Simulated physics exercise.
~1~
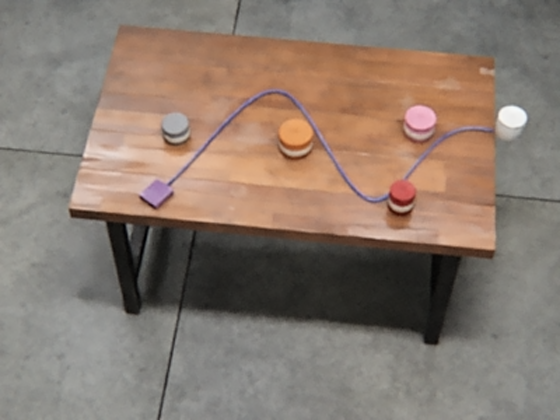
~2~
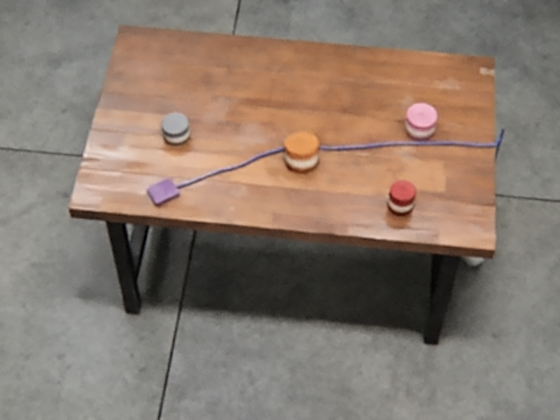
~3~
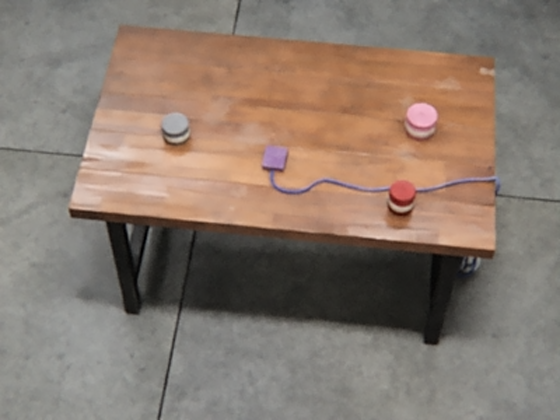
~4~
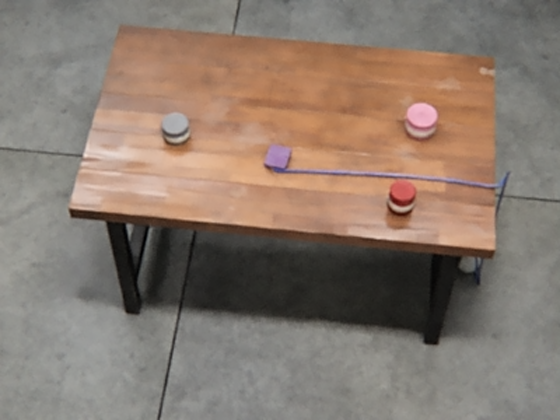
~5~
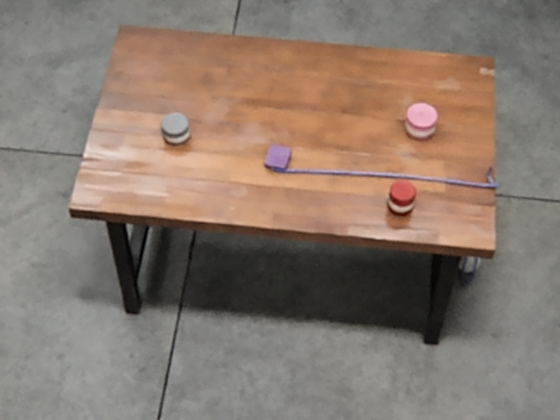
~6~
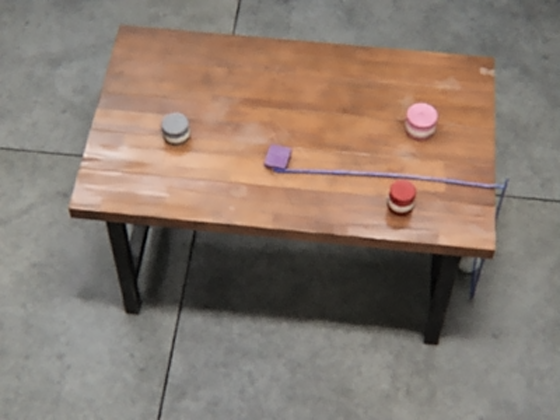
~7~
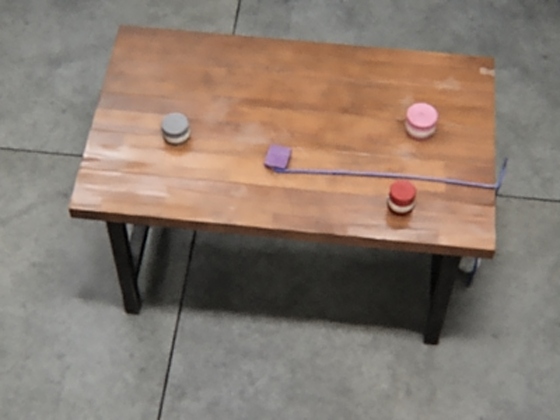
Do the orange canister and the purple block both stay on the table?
No, only the purple block stays, coming to rest near the middle of the table. The orange canister goes over the edge.
